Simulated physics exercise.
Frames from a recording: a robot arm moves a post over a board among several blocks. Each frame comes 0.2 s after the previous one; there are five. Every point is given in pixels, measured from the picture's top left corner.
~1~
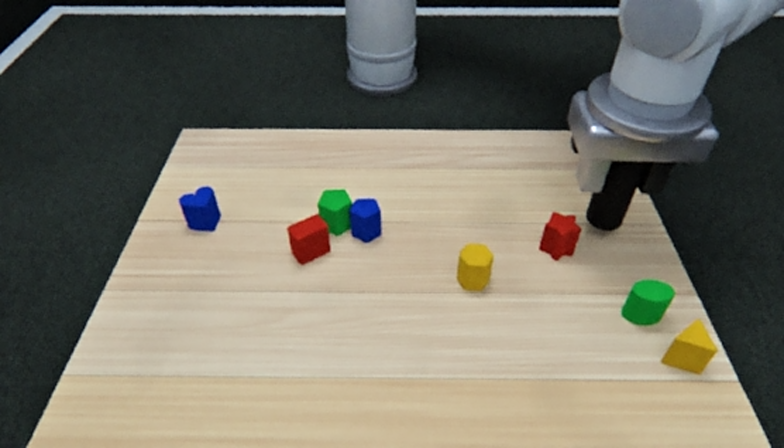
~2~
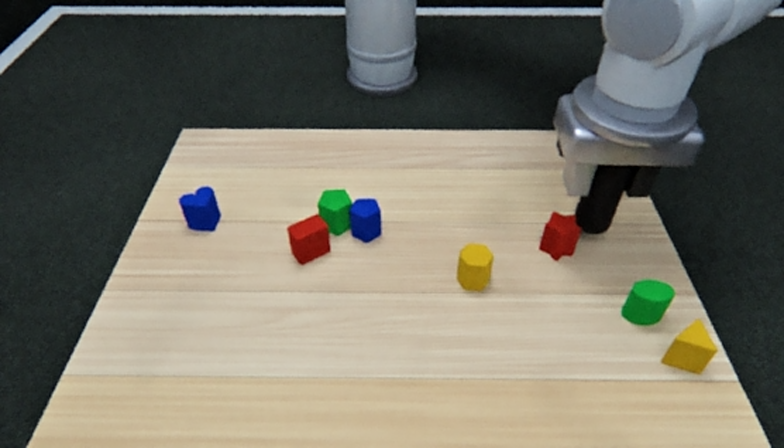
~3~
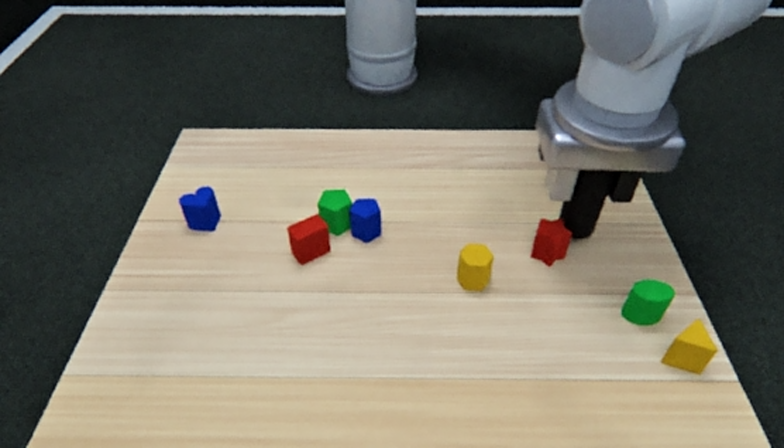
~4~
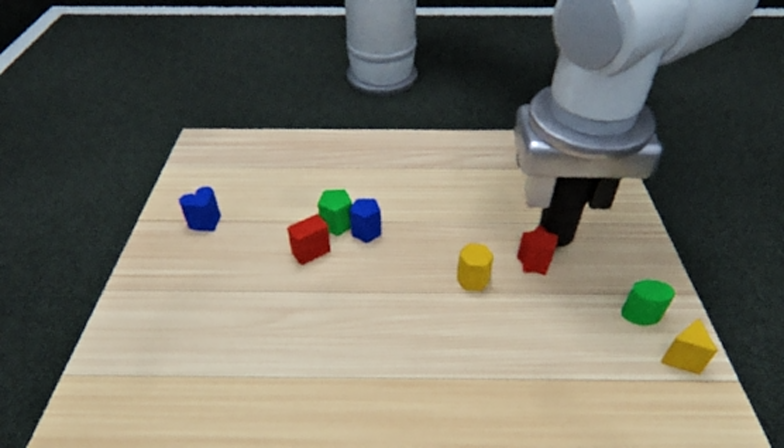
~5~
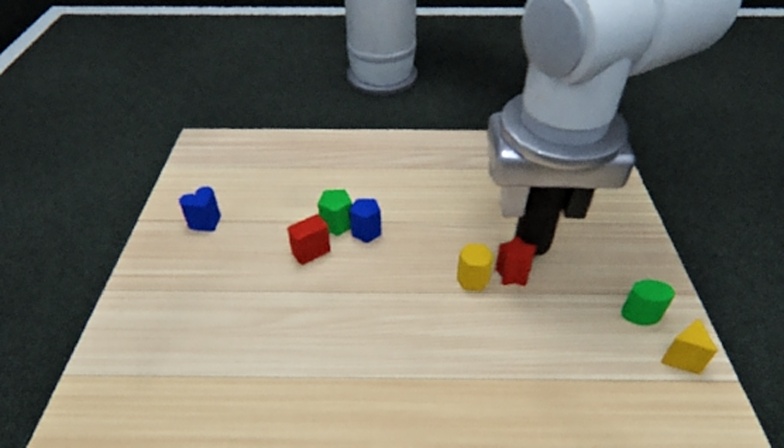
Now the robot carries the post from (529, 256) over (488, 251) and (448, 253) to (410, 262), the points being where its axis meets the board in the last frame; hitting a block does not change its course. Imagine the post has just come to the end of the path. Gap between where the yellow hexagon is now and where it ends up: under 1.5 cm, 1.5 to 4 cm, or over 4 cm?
It will move less than 1.5 cm.
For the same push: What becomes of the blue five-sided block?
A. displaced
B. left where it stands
Answer: B.
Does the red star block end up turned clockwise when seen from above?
No, I don't think so.
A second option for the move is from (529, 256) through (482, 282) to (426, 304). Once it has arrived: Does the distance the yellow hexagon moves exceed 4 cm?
Yes, I think so.
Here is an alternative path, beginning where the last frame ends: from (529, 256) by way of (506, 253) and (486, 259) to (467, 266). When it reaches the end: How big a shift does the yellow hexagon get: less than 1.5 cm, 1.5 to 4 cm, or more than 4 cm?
That block covers between 1.5 and 4 cm.
On the path given first. One third of the way, post (490, 239); yellow hexagon (474, 256), turned 15° clockwise; red star block (506, 250), turned 50° anticlockwise.
Two thirds of the way, post (448, 241); yellow hexagon (474, 256), turned 15° clockwise; red star block (506, 250), turned 50° anticlockwise.
At the end, post (410, 250); blue five-sided block unmoved; yellow hexagon (474, 256), turned 15° clockwise; red star block (506, 250), turned 50° anticlockwise.
